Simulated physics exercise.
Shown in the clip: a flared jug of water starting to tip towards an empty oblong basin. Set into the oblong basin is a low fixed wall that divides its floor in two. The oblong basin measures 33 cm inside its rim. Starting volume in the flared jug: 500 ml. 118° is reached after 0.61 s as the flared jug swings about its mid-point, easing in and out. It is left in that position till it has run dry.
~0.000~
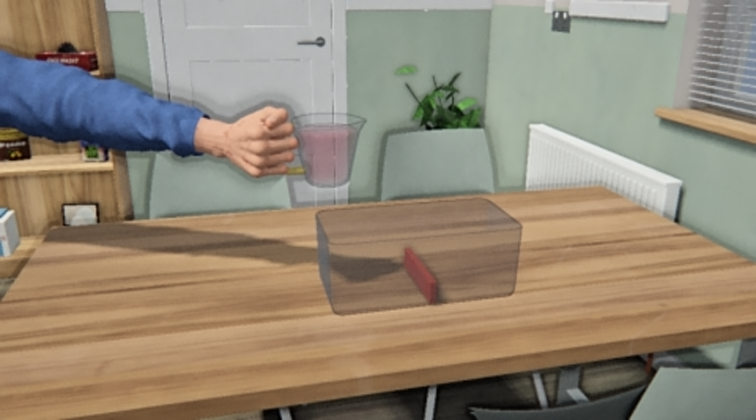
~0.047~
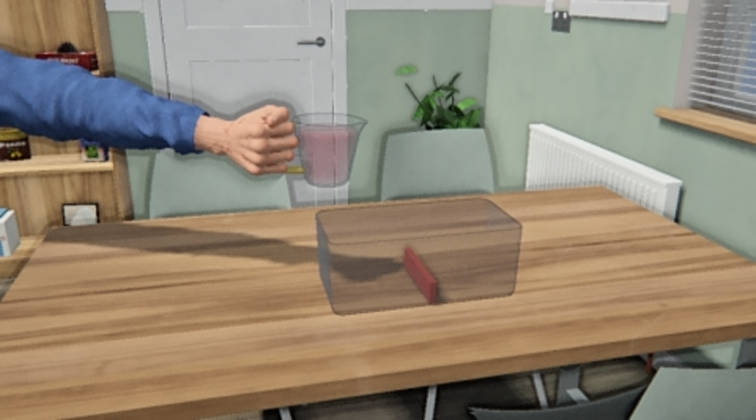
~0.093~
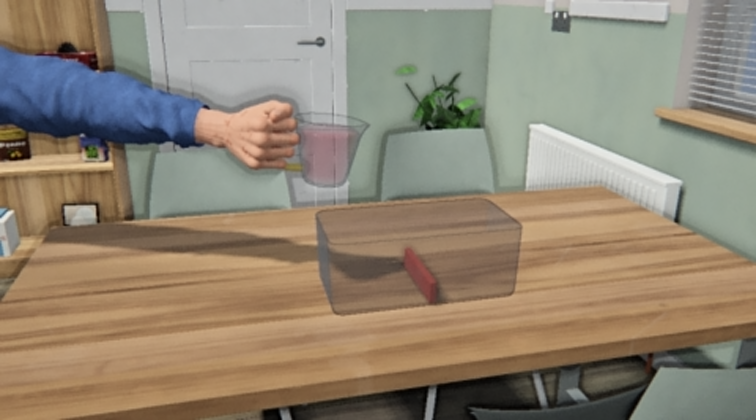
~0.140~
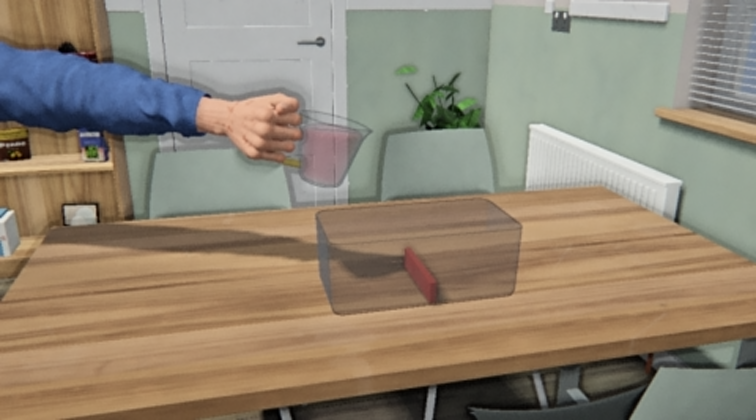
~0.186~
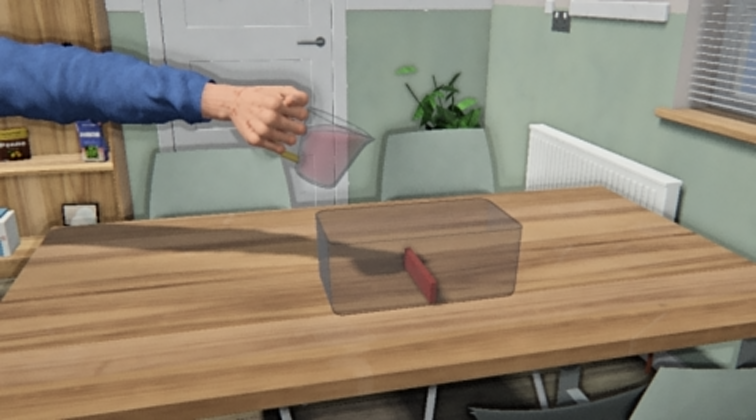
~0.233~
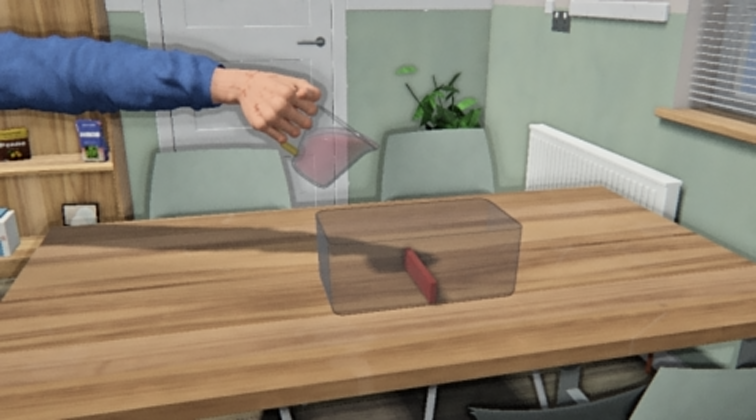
In a room with a wooden table, a blue-sleeved arm holds a clear jug of pinkish liquid above a transparent oblong basin containing a small red wall, then gradually tilts the jug to the right, its liquid shifting towards the lip.
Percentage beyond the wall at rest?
10 per cent.
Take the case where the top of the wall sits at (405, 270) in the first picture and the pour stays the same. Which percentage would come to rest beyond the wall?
Estimate: Close to 35 per cent.
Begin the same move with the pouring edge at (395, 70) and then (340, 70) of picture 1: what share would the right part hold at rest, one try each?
Some 60 and 10 per cent, in that order.
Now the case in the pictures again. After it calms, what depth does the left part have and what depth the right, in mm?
Left part about 16 mm deep, right part about 2 mm deep.
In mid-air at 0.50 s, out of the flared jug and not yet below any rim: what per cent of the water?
Near 28 per cent of it all.
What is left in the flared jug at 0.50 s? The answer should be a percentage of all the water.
I'd estimate some 30 % remains.
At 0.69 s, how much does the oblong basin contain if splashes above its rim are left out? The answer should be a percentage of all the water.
Near 94 in a hundred.
By 0.50 s the tilt is 108° and 29 per cent is still to pour, 42 is left of the wall and 1 right of it.
By 0.69 s the tilt is 118° and 1 per cent is still to pour, 89 is left of the wall and 4 right of it.
By 0.89 s the tilt is 118° and 0 per cent is still to pour, 87 is left of the wall and 9 right of it.
By 1.11 s the tilt is 118° and 0 per cent is still to pour, 87 is left of the wall and 10 right of it.
At rest 87 per cent lies left of the wall, 10 right of it and 3 outside.
